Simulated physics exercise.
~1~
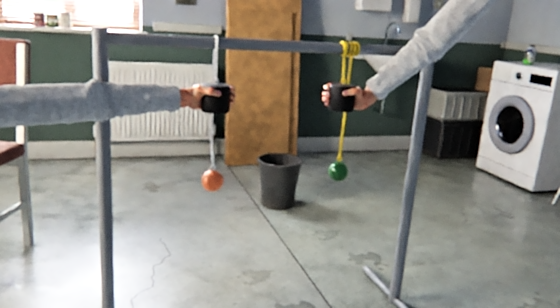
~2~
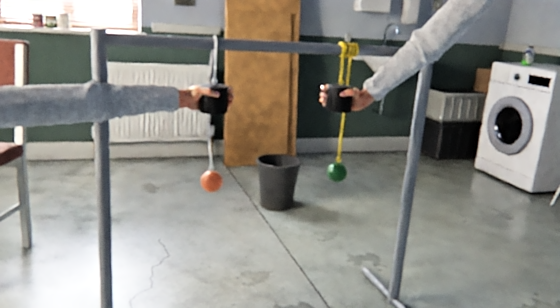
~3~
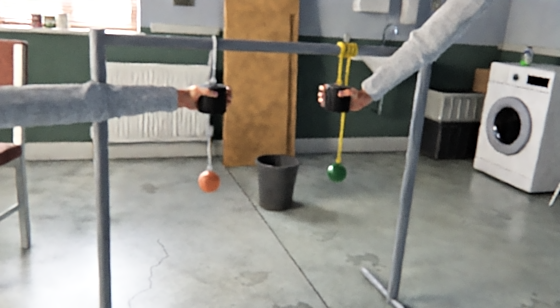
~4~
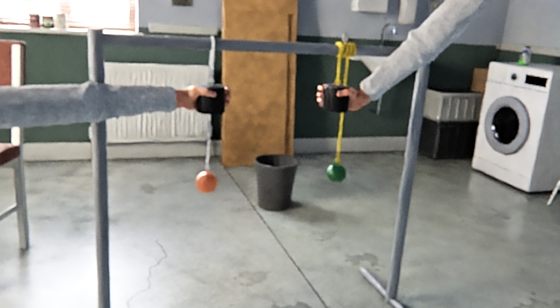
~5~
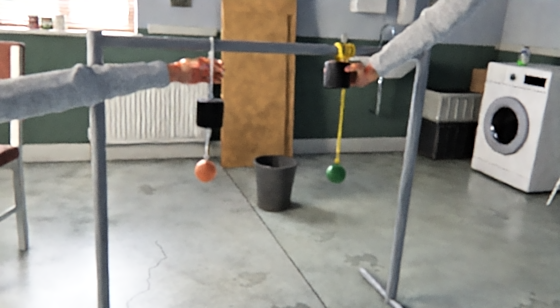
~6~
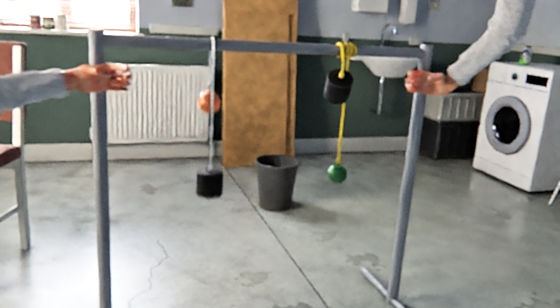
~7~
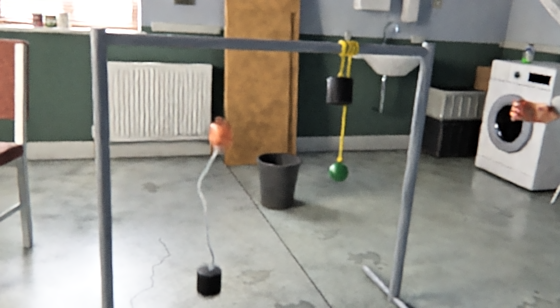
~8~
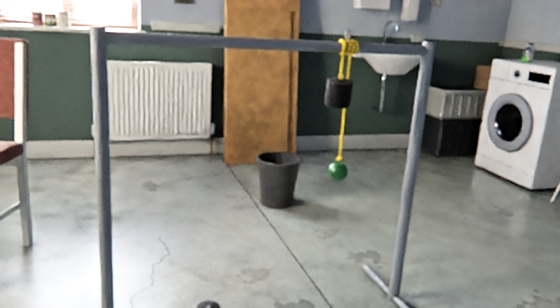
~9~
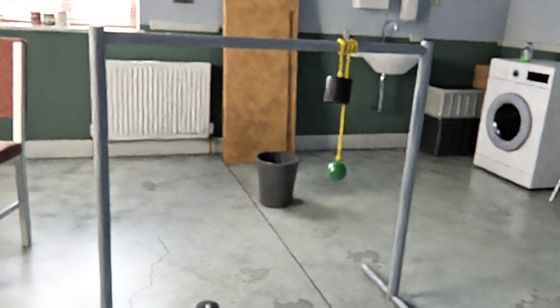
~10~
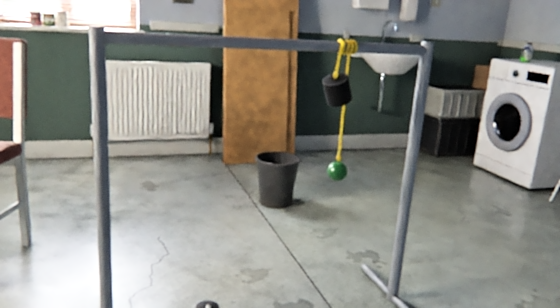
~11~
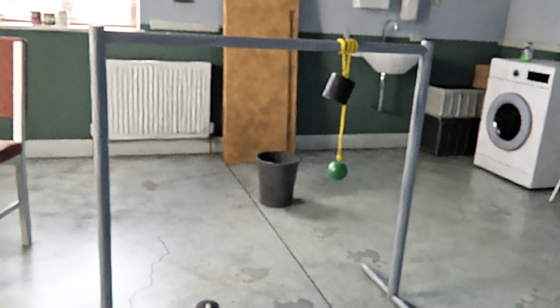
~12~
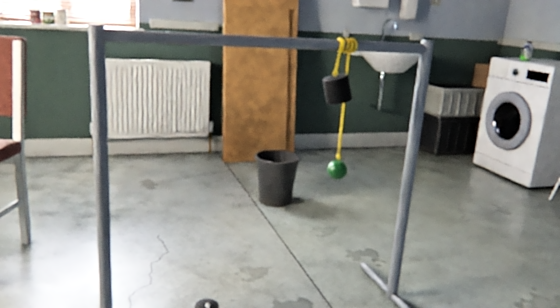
Two hands releasing black cylinders on cords over a rail, the left one dropping to the floor, the right one staying up.
